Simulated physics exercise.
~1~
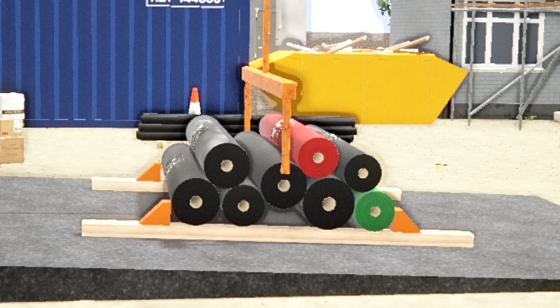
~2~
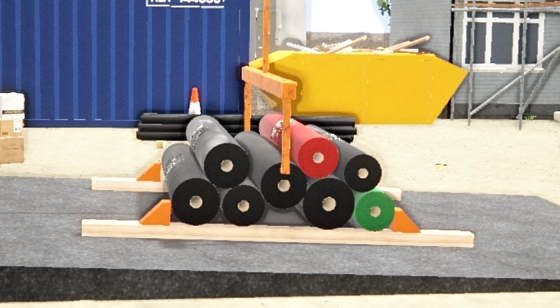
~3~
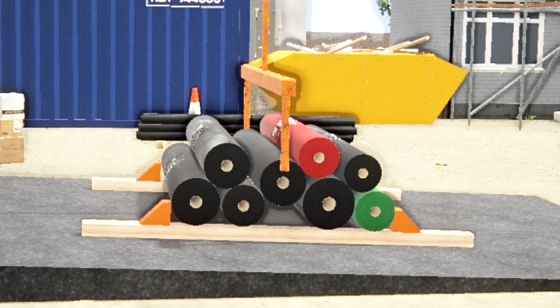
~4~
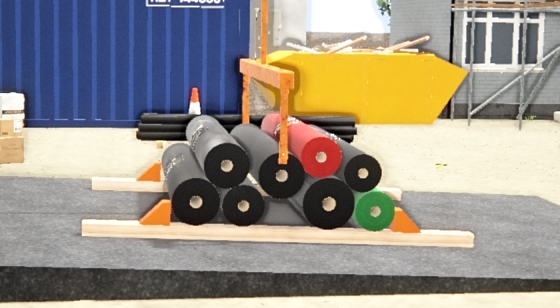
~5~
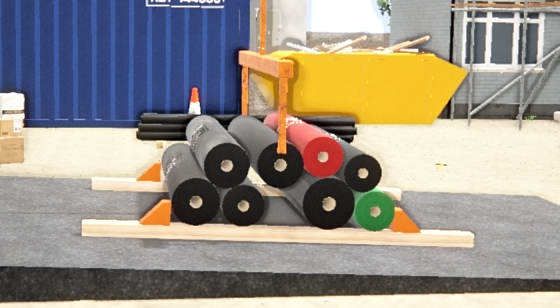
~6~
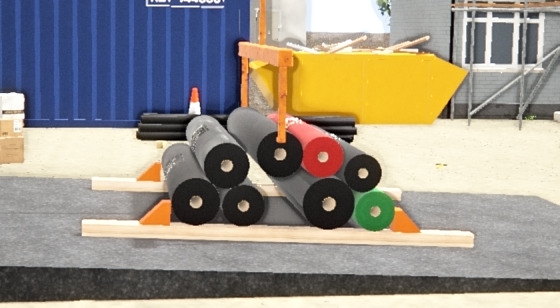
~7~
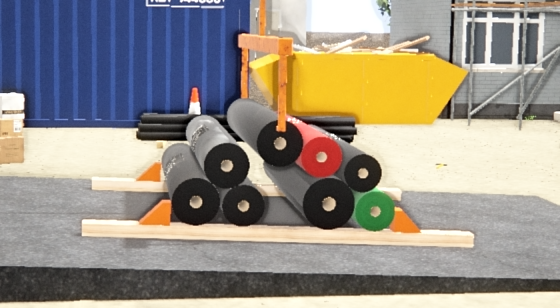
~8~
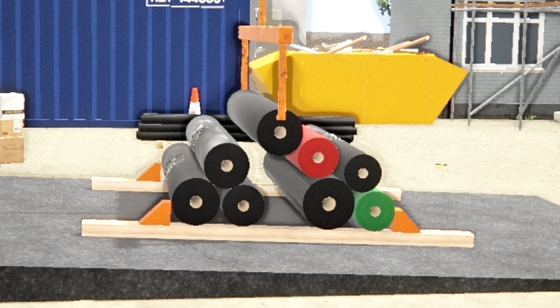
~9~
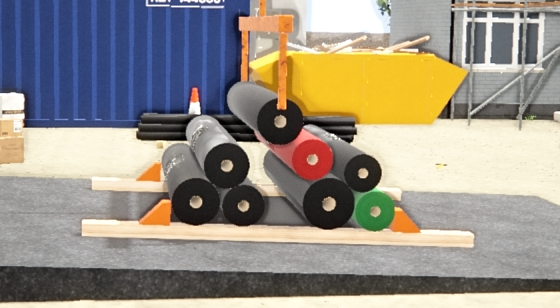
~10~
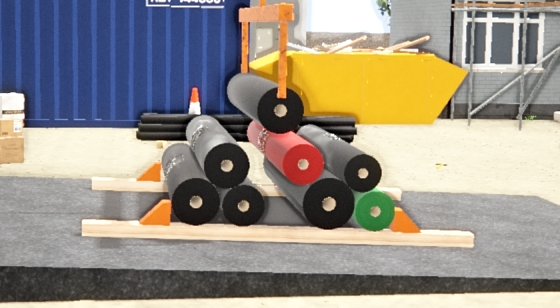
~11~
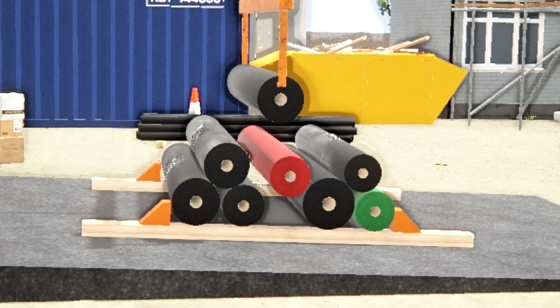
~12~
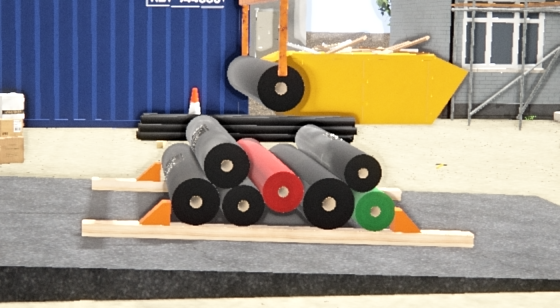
In this clip, an orange lifting beam draws a black roll up out of a chocked stack and keeps rising, while the red roll slips left and down into the gap it leaves, and the green roll stays put at the lower right.
